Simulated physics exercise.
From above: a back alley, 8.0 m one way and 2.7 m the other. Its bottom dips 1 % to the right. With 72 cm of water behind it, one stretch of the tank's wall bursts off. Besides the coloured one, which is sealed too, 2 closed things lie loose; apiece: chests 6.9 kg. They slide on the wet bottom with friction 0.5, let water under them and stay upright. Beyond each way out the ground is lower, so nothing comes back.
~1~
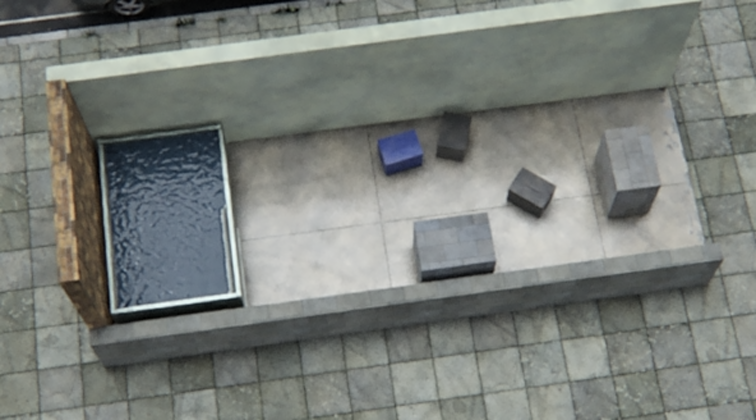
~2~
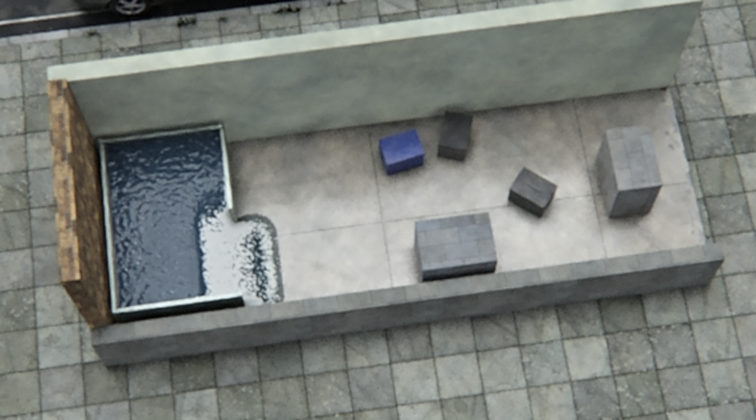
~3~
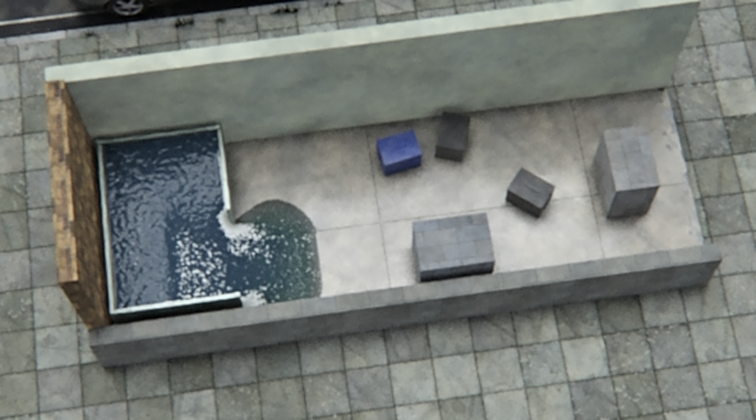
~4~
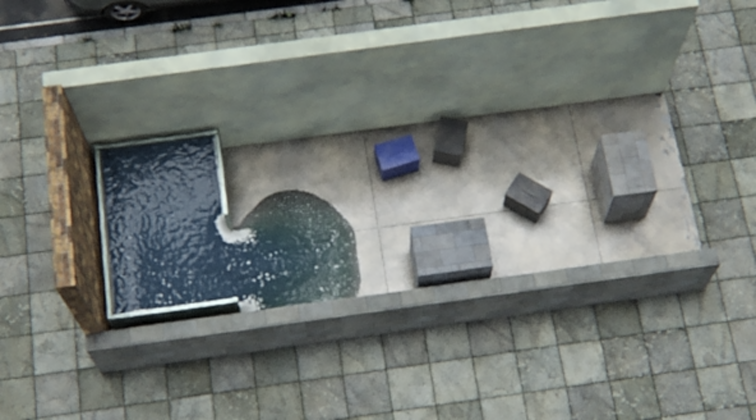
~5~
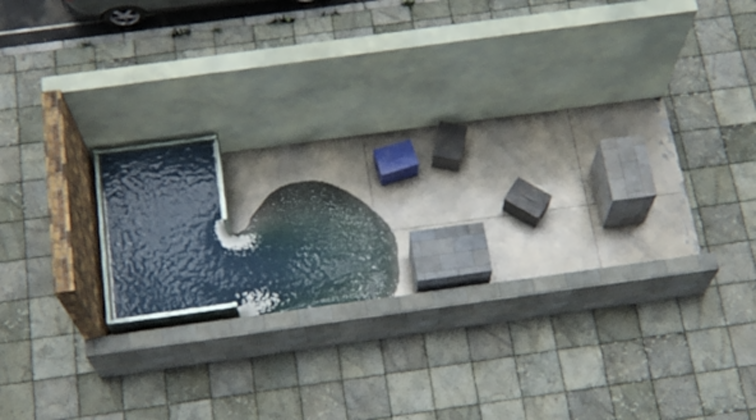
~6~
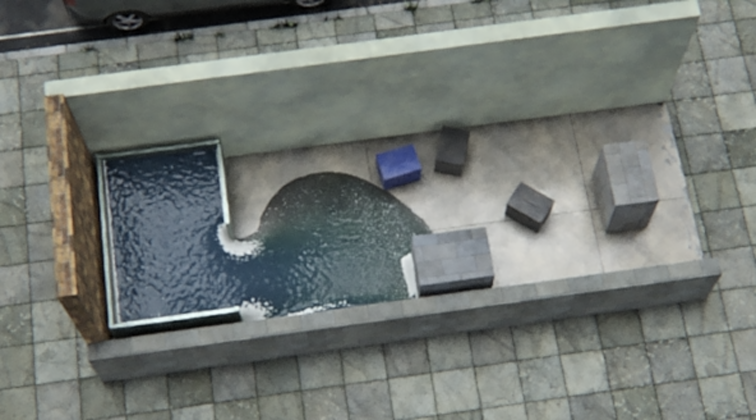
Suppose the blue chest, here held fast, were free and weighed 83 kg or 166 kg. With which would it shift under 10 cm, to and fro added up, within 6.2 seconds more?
I expect that only the larger load is enough.
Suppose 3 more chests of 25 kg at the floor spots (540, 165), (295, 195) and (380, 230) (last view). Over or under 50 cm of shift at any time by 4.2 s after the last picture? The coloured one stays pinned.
In that order: Past it, less, more.
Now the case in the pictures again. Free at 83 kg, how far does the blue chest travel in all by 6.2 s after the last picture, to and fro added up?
Some 30 cm in all.
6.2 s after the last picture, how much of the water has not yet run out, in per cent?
Some 66 per cent remains.
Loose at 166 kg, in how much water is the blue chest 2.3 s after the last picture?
Roughly 17 cm.
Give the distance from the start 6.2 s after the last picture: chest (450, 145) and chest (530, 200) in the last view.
In turn: Gone out, washed out.
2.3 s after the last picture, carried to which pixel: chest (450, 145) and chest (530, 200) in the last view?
Around (557, 136) and (624, 135).
Then, 0.6 s after the last picture the blue chest would be 0 cm from its start with 83 kg and 0 cm from its start with 166 kg; 6 cm of water round it then.
Then, 2.3 s after the last picture the blue chest would be 34 cm from its start with 83 kg and 0 cm from its start with 166 kg; 17 cm of water round it then.
Then, 4.2 s after the last picture the blue chest would be 34 cm from its start with 83 kg and 0 cm from its start with 166 kg; 12 cm of water round it then.
Then, 6.2 s after the last picture the blue chest would be 34 cm from its start with 83 kg and 0 cm from its start with 166 kg; 10 cm of water round it then.
